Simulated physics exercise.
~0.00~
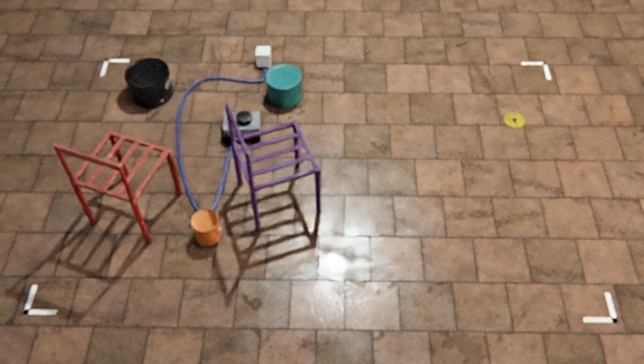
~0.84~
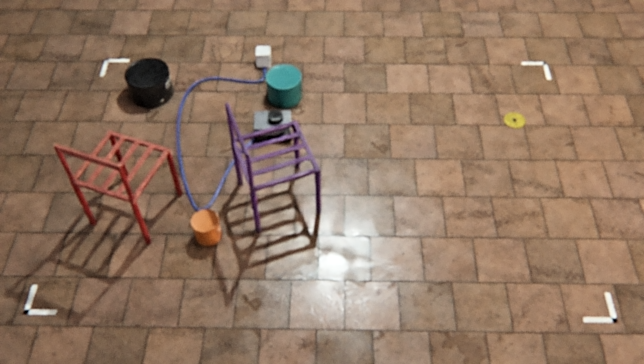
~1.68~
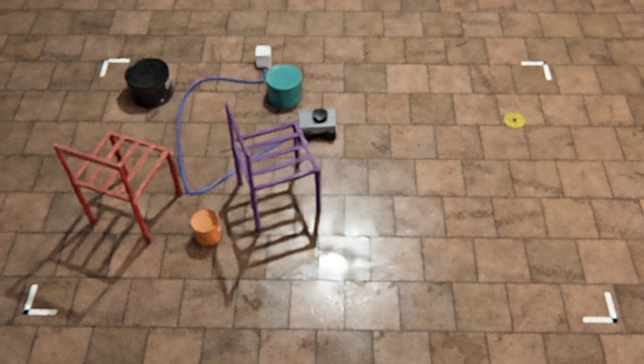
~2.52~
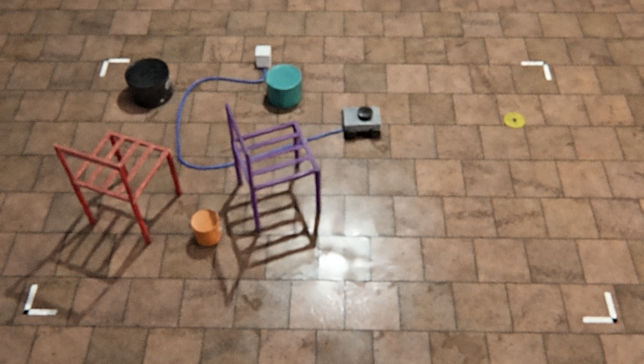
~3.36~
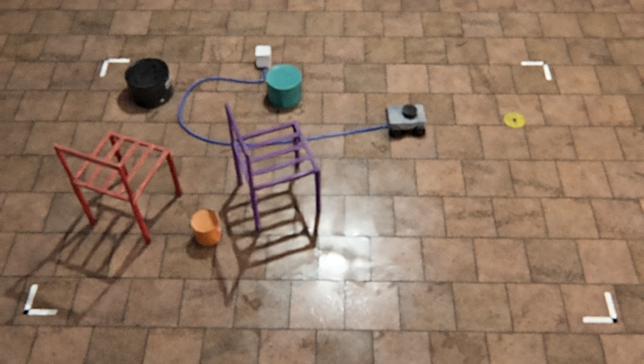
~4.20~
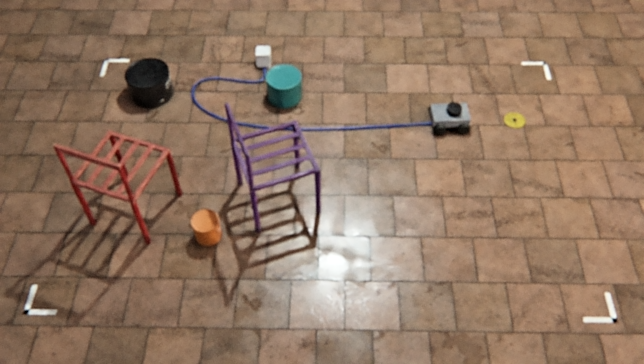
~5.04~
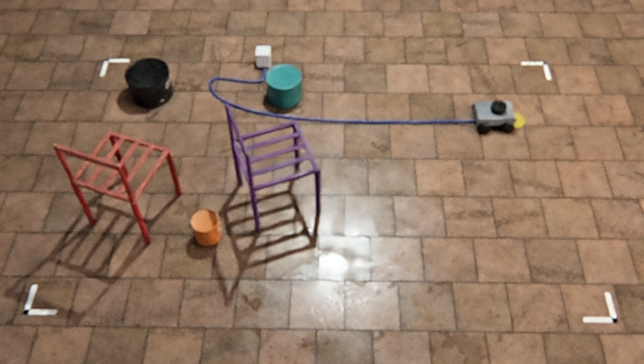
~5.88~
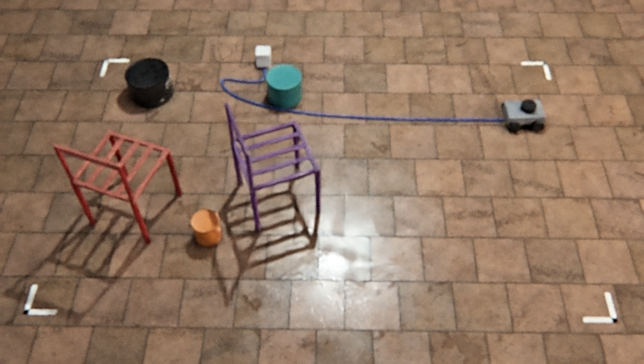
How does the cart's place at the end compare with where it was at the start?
At the start the cart is just by the purple chair, near the teal bucket. At the end it is far to the right, over the spot where the yellow mark was showing.
A small grey cart trailing a blue lead starts beside the purple chair on a brown tiled floor, seen from above at an angle. The lead loops down from a white box past the teal bucket to the orange bucket, with a red chair and a black bucket on the left. The cart rolls steadily right across open floor, drawing the loop up and away from the orange bucket. It reaches the yellow mark and covers it, the lead now stretching past the front of the teal bucket, while the chairs and buckets stay put.
